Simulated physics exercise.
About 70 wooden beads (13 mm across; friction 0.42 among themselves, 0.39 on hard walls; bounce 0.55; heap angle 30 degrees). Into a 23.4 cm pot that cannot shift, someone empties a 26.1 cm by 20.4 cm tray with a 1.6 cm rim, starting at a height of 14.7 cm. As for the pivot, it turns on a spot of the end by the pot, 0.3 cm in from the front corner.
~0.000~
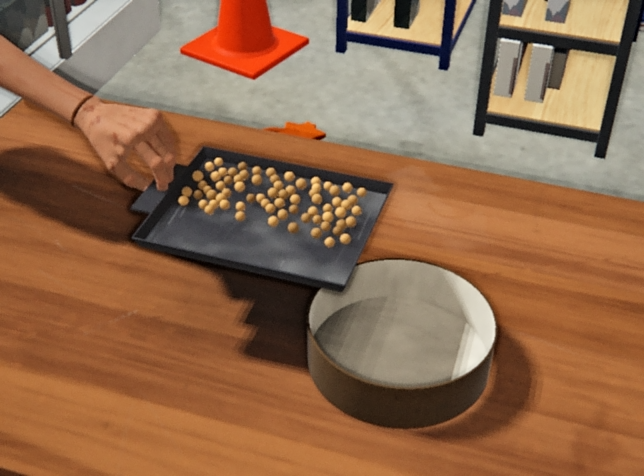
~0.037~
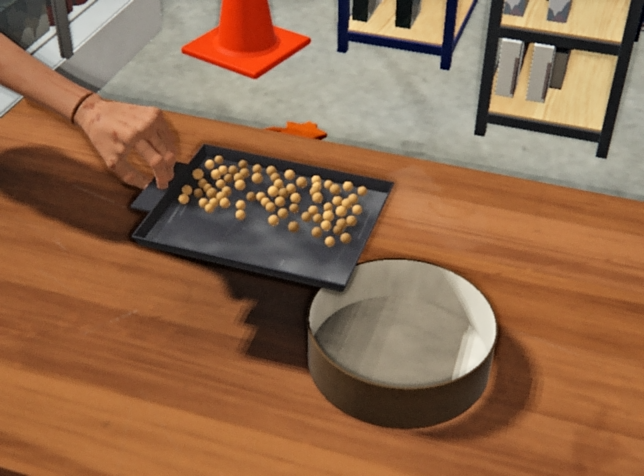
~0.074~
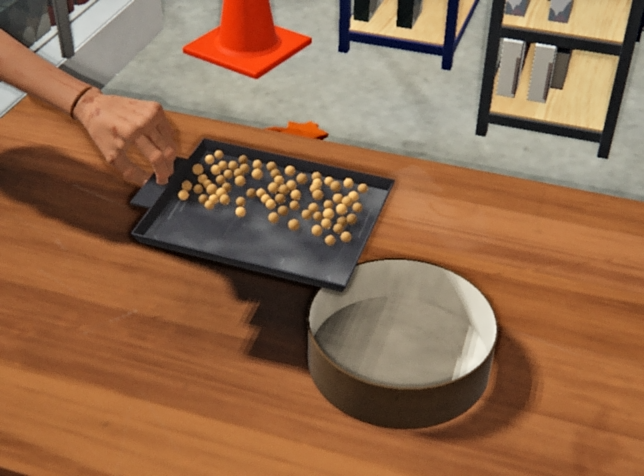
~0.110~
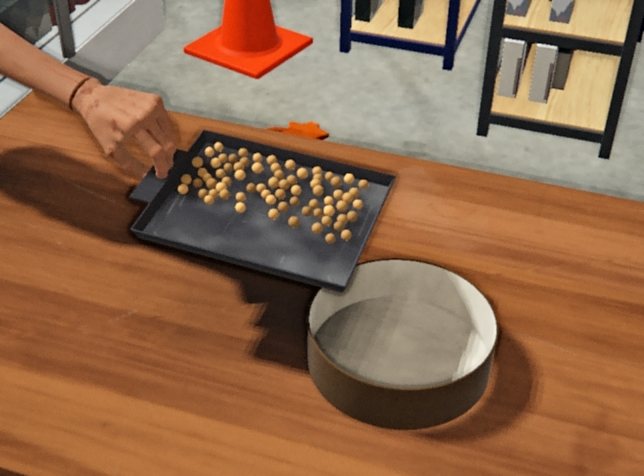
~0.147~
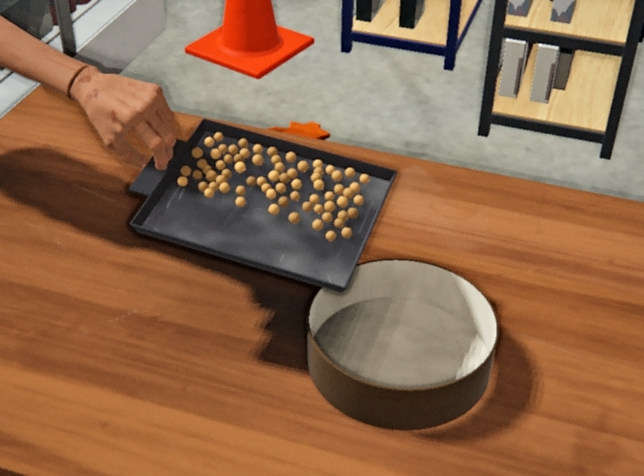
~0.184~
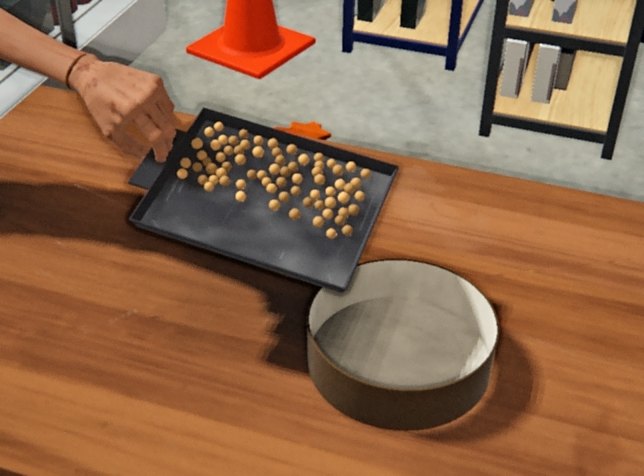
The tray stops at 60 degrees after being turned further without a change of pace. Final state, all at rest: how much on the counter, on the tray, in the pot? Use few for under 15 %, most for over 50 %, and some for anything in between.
Counter: Some, tray: Some, pot: Some.
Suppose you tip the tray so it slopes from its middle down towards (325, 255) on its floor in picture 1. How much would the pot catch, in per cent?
Some 60 per cent.
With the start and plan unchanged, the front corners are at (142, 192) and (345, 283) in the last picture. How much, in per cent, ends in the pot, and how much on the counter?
The pot gets 60 and the counter 0.
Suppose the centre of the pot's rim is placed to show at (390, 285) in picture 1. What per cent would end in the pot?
I'd put it at around 0 per cent.
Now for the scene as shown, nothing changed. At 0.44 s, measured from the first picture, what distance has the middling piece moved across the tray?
Some 4 cm.
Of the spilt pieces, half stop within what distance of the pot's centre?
Some 24 centimetres.
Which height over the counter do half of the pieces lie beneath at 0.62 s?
The halfway line is at about 20 cm.
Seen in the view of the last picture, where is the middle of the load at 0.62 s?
Load centre, approx.: (319, 257) px.
After 0.44 s, tilt 35 degrees; the tray holds 100 %, the pot 0 %.
After 0.62 s, tilt 52 degrees; the tray holds 95 %, the pot 0 %.
After 0.91 s, tilt 60 degrees; the tray holds 35 %, the pot 15 %.
By 1.8 s all is still; counter 40 %, tray 30 %, pot 25 %.
